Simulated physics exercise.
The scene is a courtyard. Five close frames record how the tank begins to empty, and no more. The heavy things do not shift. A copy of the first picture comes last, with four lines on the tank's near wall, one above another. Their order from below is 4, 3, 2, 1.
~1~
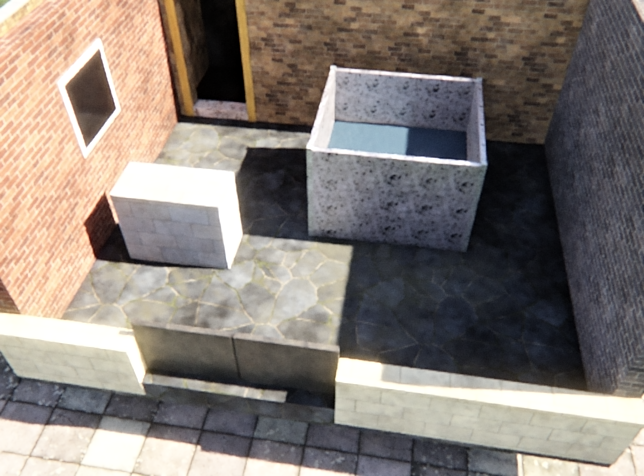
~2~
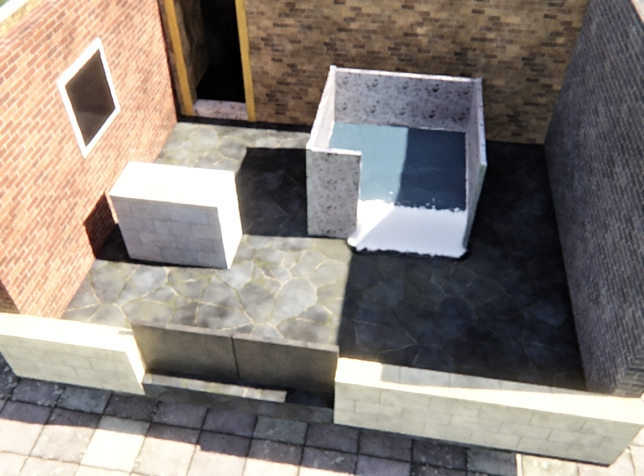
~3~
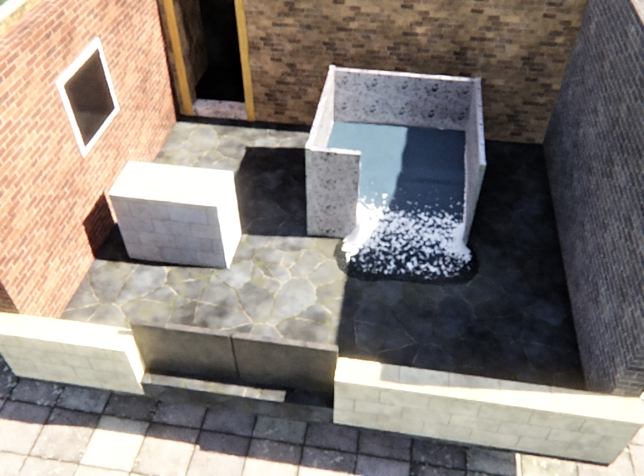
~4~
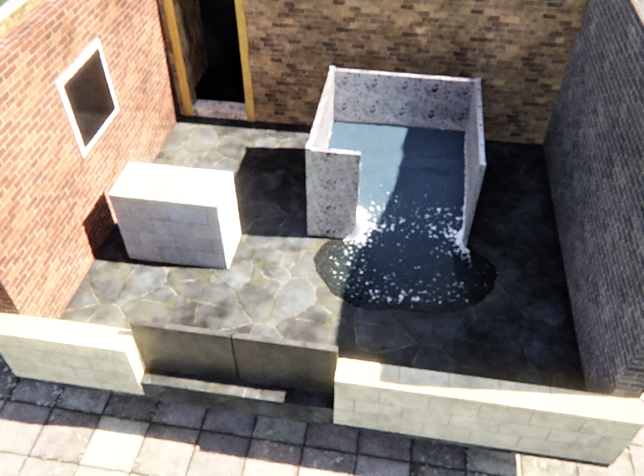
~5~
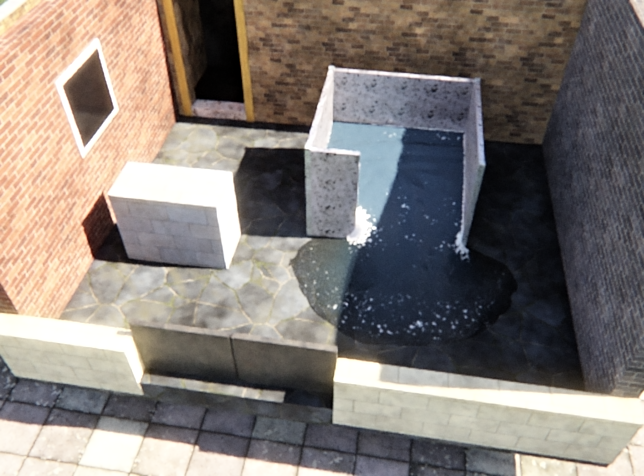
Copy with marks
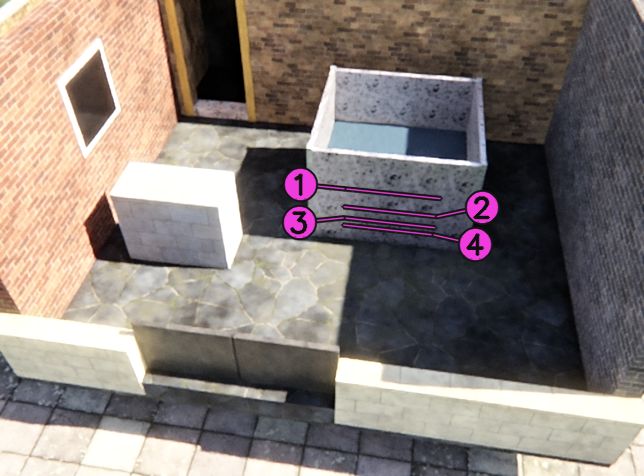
In this clip, a speckled stone tank of water stands in a brick-walled courtyard; part of its front wall disappears, and water pours through the gap with white foam, spreading in a dark, widening pool across the paving.
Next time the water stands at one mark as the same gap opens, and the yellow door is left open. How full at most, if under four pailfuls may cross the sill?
Go for 1.
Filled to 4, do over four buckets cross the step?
No, not at all.
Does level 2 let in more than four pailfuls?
No, that is safe.
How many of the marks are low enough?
All four.
On the marked copy, 1 at (391, 193); 2 at (390, 211); 3 at (388, 222); 4 at (388, 229); from the bottom up 4, 3, 2, 1.
With 1, a bucket or two gets in.
With 2, nothing gets over.
With 3, nothing gets over.
With 4, nothing gets over.
